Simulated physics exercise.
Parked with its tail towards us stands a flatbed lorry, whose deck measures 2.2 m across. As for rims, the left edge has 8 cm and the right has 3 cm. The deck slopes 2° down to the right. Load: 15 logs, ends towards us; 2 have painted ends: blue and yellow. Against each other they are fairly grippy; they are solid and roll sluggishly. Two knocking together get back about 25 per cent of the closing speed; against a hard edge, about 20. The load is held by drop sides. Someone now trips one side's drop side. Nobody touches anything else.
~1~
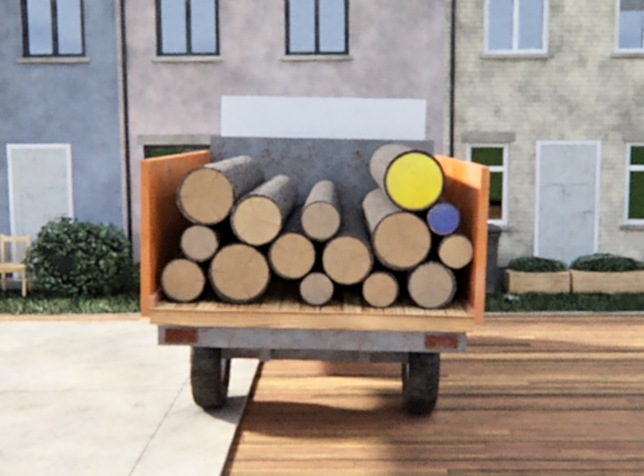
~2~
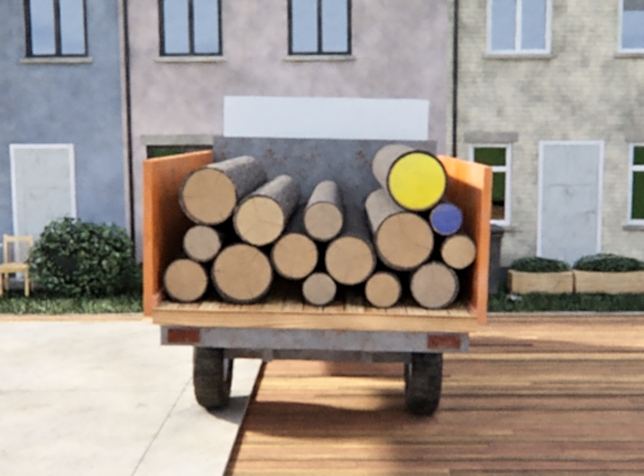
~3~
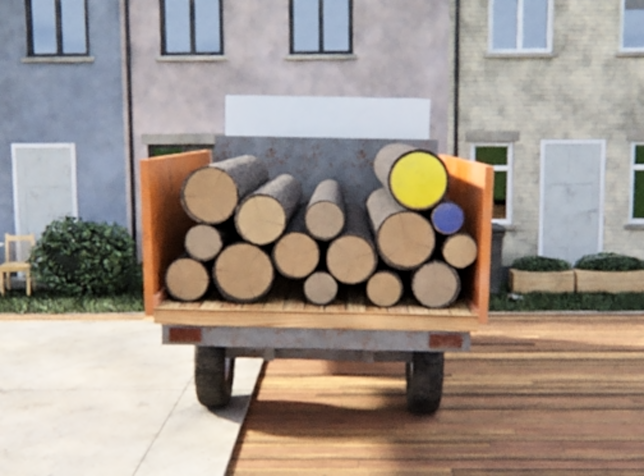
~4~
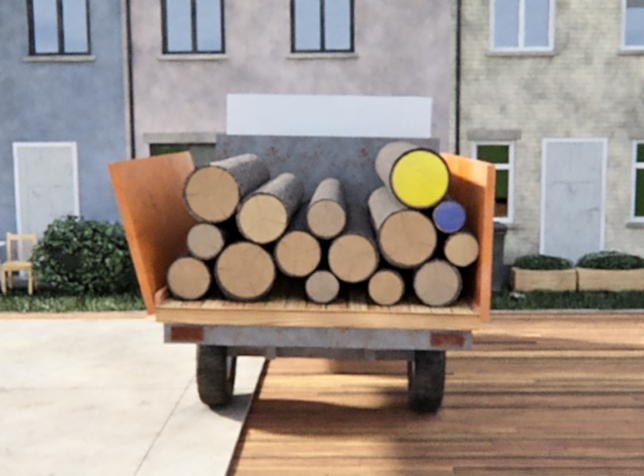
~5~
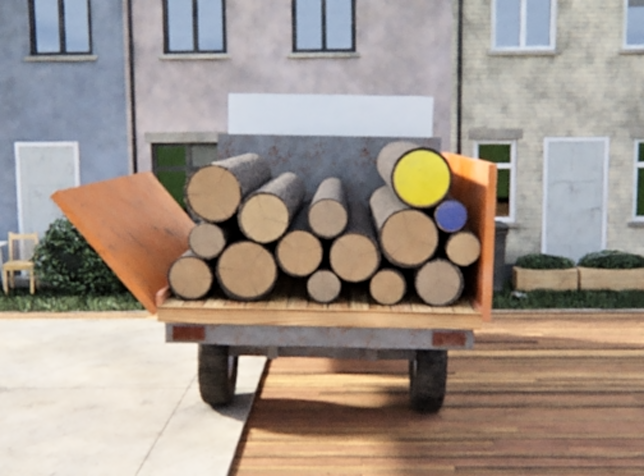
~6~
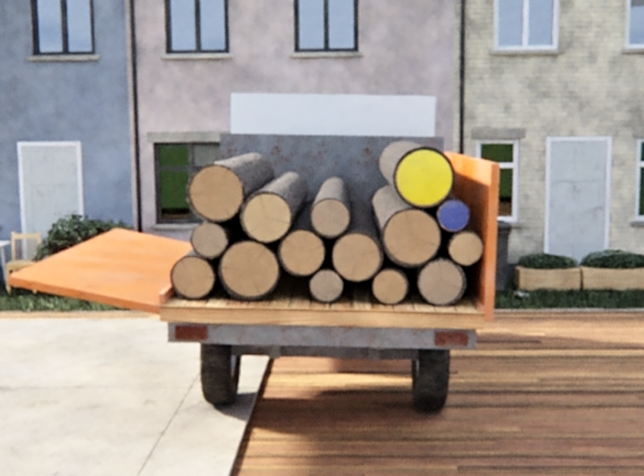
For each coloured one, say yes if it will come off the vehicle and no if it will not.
Blue - no; yellow - no.
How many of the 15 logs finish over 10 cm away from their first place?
Count: 0.
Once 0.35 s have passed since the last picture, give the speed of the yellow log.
It's travelling at about 0.0 m/s.
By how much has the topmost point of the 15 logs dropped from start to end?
It sits roughly 0 cm lower at the end.
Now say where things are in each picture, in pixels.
The first picture shows blue (444, 219), yellow (415, 181); both sides upright; the deck slopes 2° down to the right; 5 of the 15 make up the bottom layer.
The second picture shows blue (447, 219), yellow (417, 181); sides still shut.
The third picture shows blue (448, 218), yellow (419, 180); sides still shut.
The fourth picture shows blue (450, 217), yellow (420, 179); left board out by 15°, tip at (114, 169).
The fifth picture shows blue (452, 216), yellow (422, 178); left board out by 40°, tip at (57, 198).
The sixth picture shows blue (454, 216), yellow (424, 178); left board out by 80°, tip at (14, 281).
Then, 0.3 s past the sixth picture, blue is up on others, 20 cm from the right edge; yellow is up on others, 45 cm from the right edge; 0 gone from the deck.
Finally (0.8 s after the last picture), blue is up on others, 20 cm from the right edge; yellow is up on others, 45 cm from the right edge; 0 gone from the deck.
